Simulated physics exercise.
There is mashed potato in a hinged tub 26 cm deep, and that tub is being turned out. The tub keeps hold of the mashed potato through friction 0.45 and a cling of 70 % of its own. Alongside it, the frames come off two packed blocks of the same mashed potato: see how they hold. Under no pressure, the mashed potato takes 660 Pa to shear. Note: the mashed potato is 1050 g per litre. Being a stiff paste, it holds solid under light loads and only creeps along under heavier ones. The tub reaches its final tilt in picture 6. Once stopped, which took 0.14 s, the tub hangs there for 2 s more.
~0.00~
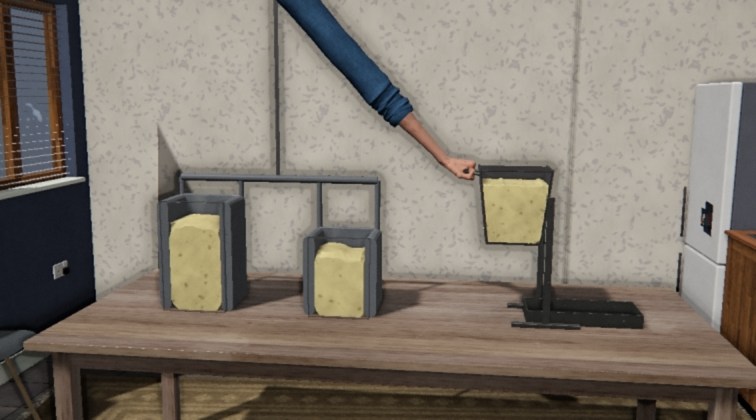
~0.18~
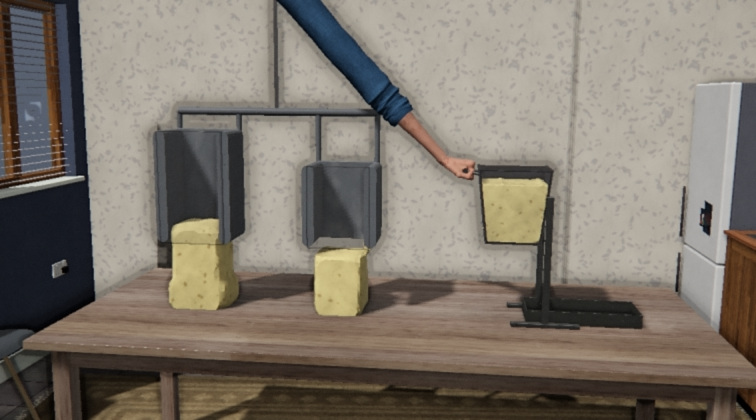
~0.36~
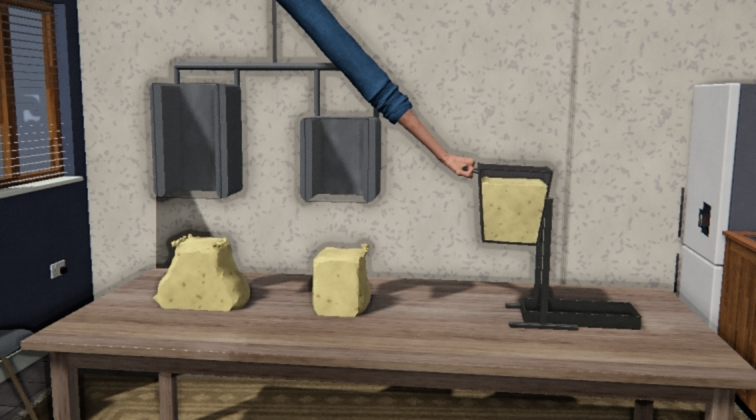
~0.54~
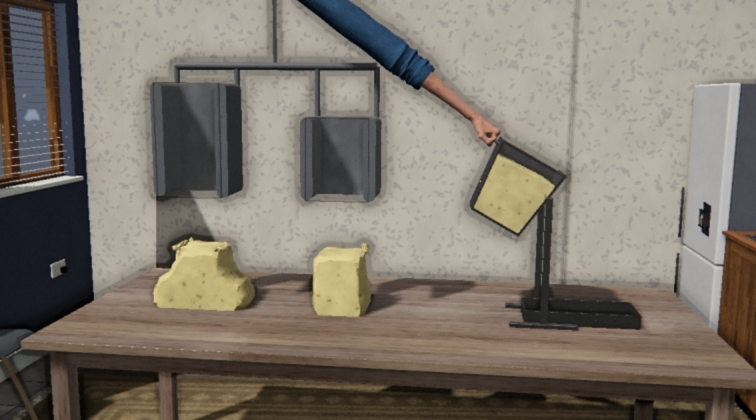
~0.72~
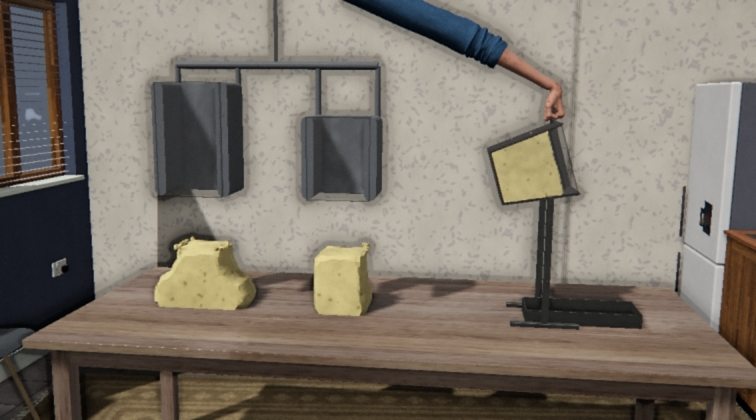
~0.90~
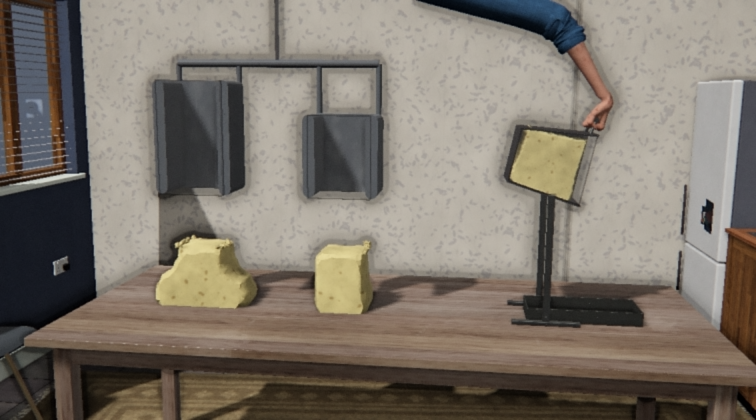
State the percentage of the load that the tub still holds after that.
The tub still holds roughly 0 %.
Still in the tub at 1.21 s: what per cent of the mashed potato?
It's something like 65 % of the original load.
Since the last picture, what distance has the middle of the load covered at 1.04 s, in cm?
Roughly 4 cm.
By 1.04 s, the tub is at 101 degrees and holds 97 %.
By 1.21 s, the tub is at 101 degrees and holds 65 %.
By 1.38 s, the tub is at 101 degrees and holds 29 %.
By 1.55 s, the tub is at 101 degrees and holds 0 %.
By 2.90 s, at the end, the tub is at 101 degrees and holds 0 %.
